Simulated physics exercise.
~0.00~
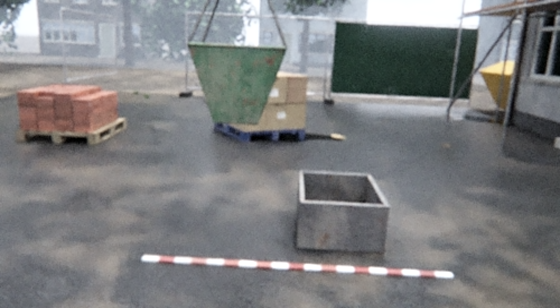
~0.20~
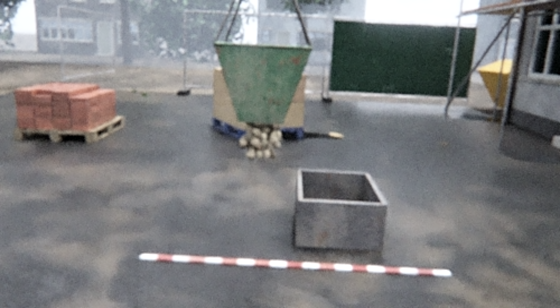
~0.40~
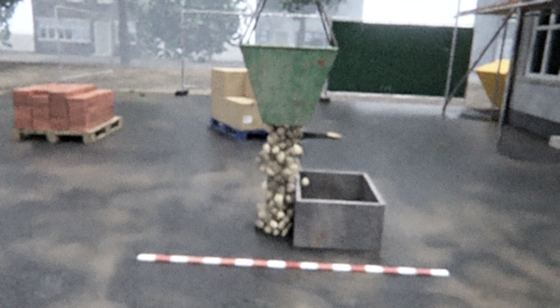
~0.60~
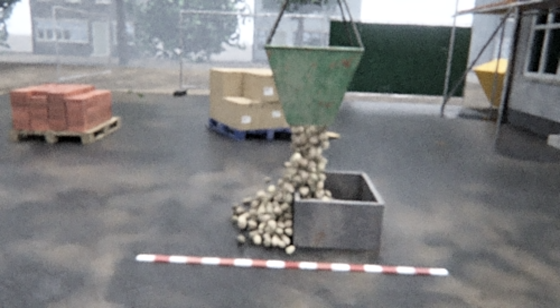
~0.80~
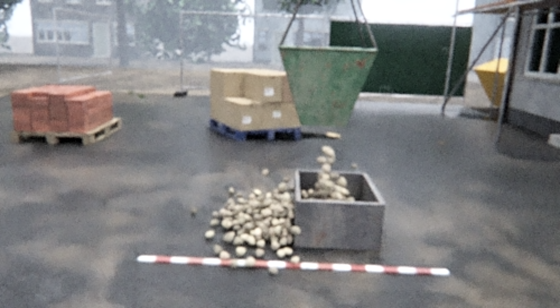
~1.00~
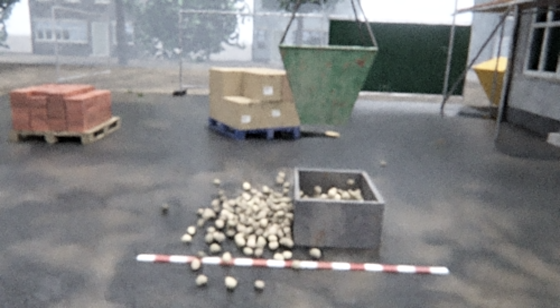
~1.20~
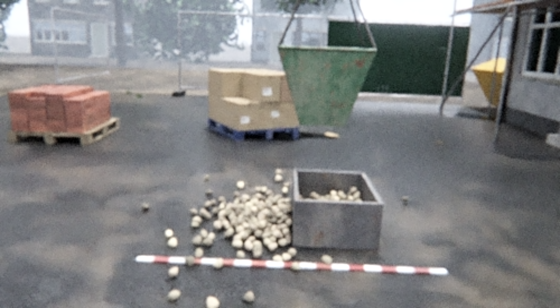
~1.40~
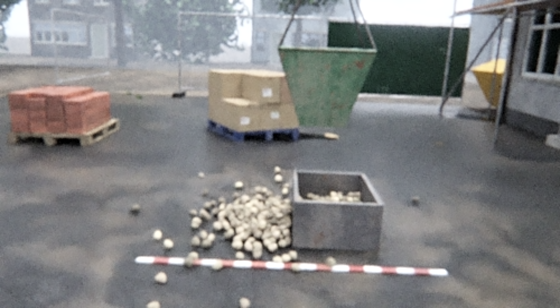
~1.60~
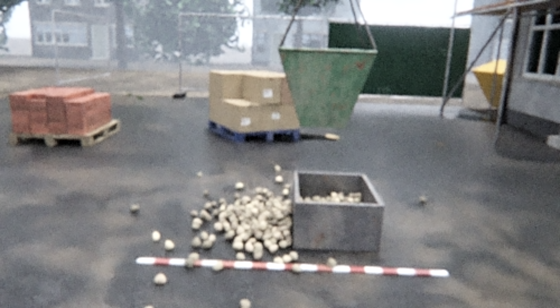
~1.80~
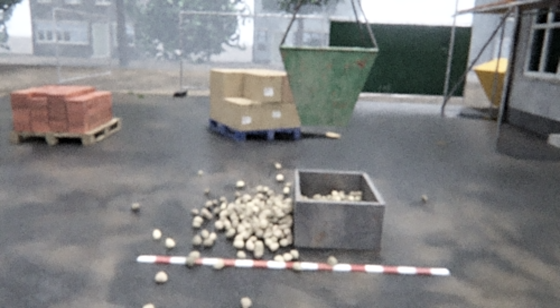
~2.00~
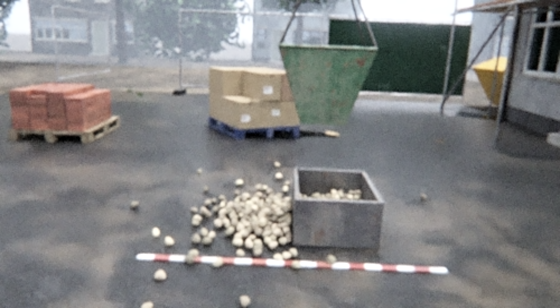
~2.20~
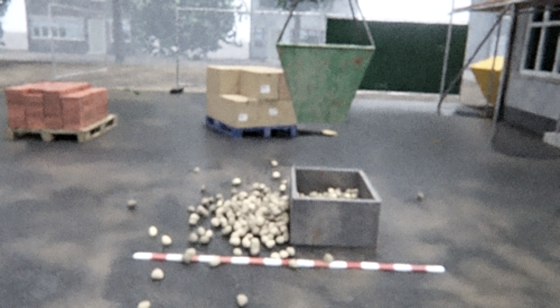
A green hopper hanging from above moved right across a wet yard, spilling pale, rounded stones before it reached the grey bin. It stopped over the bin and emptied, leaving a heap on the ground to the left, plenty inside, and a few strays scattered around.
